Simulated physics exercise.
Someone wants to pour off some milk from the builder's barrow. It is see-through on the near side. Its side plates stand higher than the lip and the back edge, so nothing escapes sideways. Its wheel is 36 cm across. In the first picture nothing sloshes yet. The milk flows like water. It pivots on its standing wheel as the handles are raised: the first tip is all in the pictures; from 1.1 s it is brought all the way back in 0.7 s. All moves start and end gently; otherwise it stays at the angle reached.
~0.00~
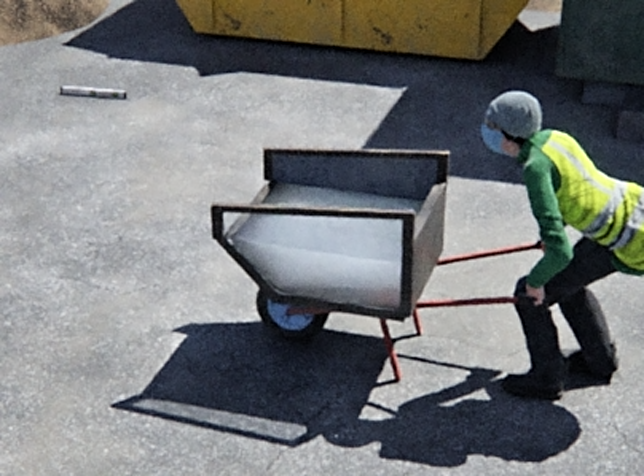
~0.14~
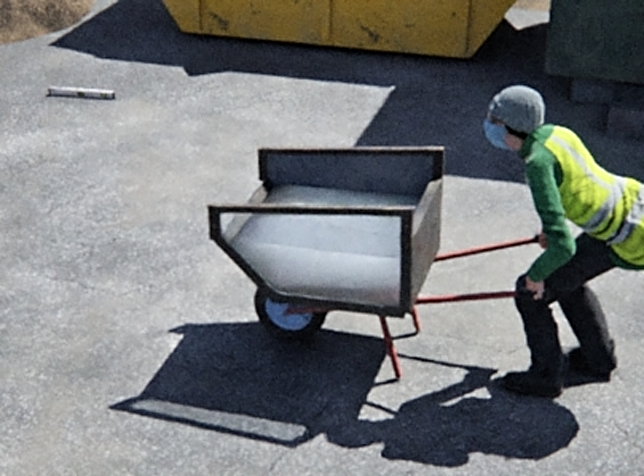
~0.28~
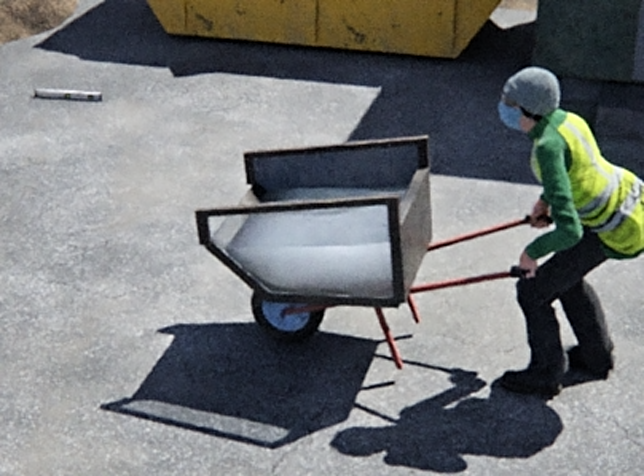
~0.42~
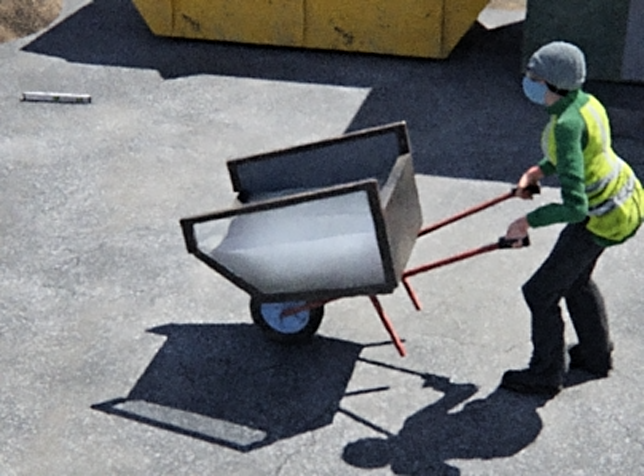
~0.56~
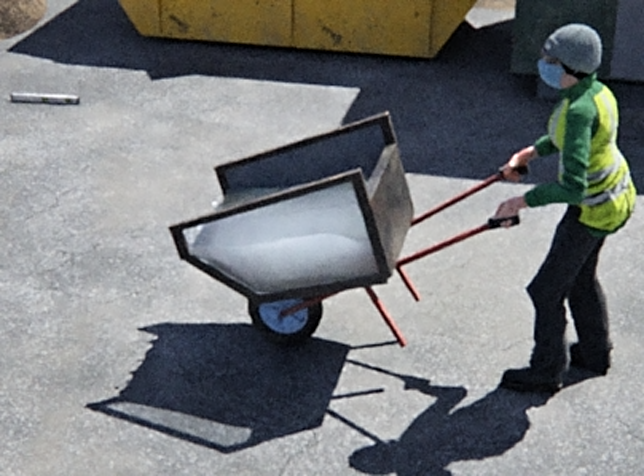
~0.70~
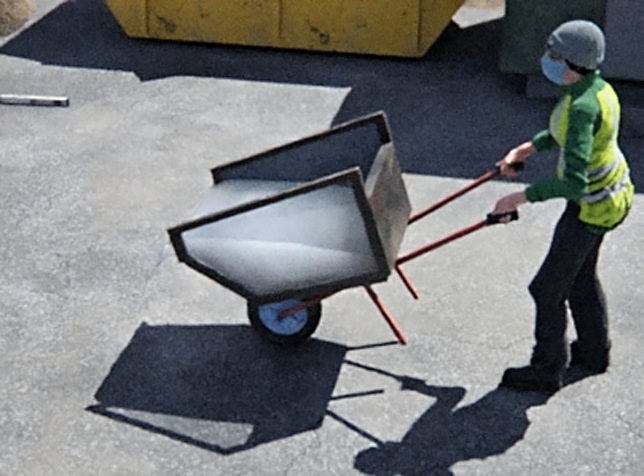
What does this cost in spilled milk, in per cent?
About 52 per cent.
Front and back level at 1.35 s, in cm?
About 20 cm in front and 0 cm behind.
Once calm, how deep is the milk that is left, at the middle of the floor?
About 14 cm.
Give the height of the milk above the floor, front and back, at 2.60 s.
About 12 cm in front and 10 cm behind.
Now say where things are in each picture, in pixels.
In the first frame, level at the front (288, 247); level at the back (390, 262); the lip is at (224, 234); the front is on the left.
In the second frame, level at the front (286, 247); level at the back (389, 258).
In the third frame, level at the front (276, 247); level at the back (378, 245); tilt 6° forwards.
In the fourth frame, level at the front (264, 248); level at the back (364, 233); tilt 12° forwards.
In the fifth frame, level at the front (254, 245); level at the back (358, 240); tilt 17° forwards.
In the sixth frame, level at the front (252, 242); level at the back (361, 252); tilt 18° forwards; the lip is at (189, 255); milk is coming out, 5 per cent so far.
By 1.35 s the barrow is at 14° forwards, the surface stands 20 cm on the front, 1 cm on the back; the loss stands at 44 per cent, over the front.
By 2.00 s the surface stands 8 cm on the front, 31 cm on the back; the loss stands at 49 per cent, over the front.
By 2.60 s the surface stands 13 cm on the front, 10 cm on the back; the loss stands at 49 per cent, over the front.
By 4.68 s the loss stands at 52 per cent, over the front, 55 of 104 litres.
